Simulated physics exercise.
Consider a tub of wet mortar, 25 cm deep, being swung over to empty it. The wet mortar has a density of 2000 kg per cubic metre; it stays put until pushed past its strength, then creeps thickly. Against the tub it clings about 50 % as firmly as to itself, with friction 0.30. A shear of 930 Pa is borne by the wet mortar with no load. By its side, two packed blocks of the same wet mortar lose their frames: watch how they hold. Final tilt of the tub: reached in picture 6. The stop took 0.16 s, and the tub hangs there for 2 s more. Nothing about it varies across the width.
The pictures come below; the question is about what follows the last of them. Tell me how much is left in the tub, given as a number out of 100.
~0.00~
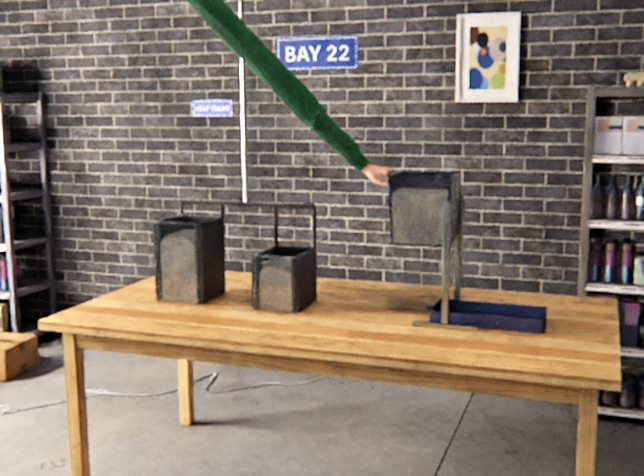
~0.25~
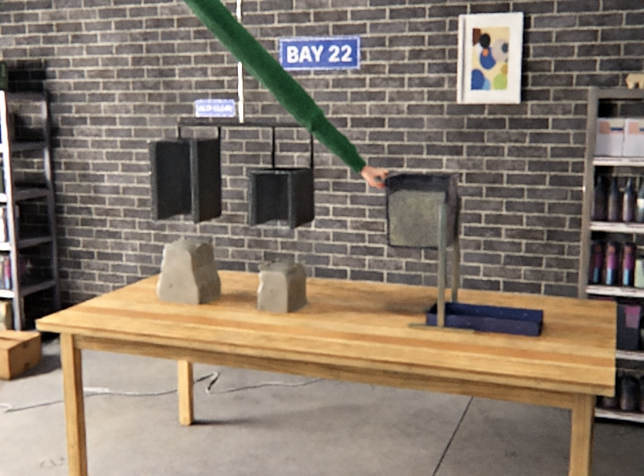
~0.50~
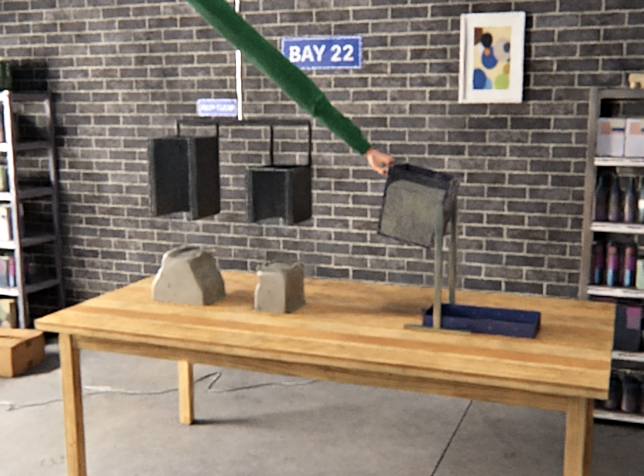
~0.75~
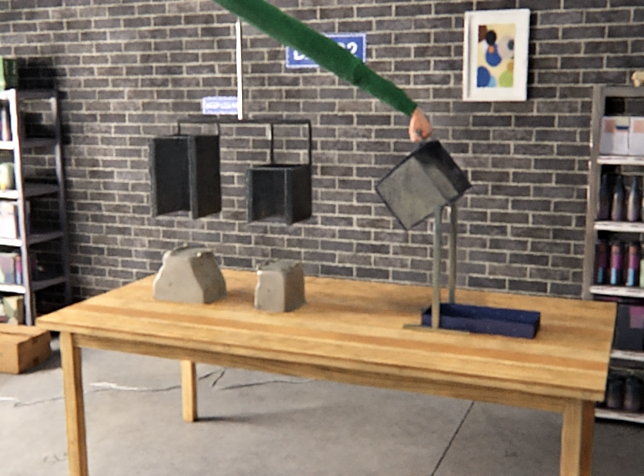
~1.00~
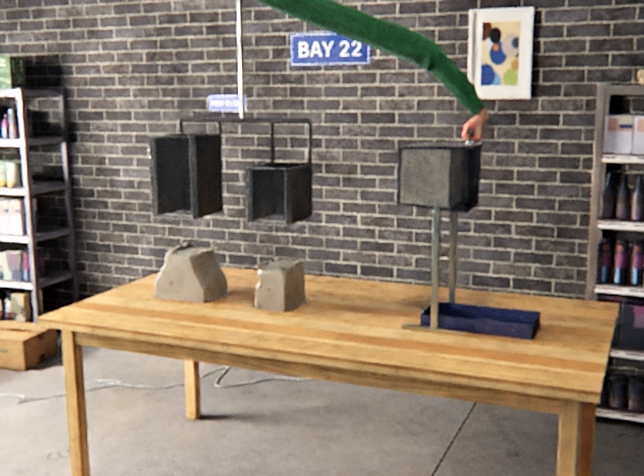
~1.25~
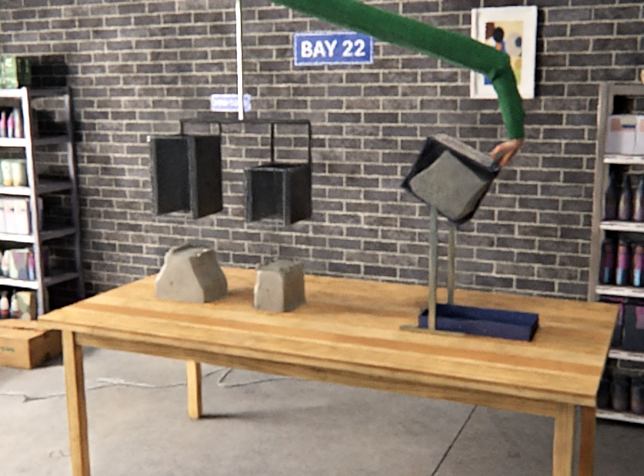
It should be close to 0 out of 100.
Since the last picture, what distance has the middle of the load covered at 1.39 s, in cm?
It has moved around 11 centimetres.
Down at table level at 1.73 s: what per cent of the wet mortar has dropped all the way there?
I reckon around 95 % of it.
After 1.39 s, the tub is at 119 degrees and holds 57 %.
After 1.56 s, the tub is at 119 degrees and holds 0 %.
After 1.73 s, the tub is at 119 degrees and holds 0 %.
After 1.90 s, the tub is at 119 degrees and holds 0 %.
After 3.25 s, the tub is at 119 degrees and holds 0 %.
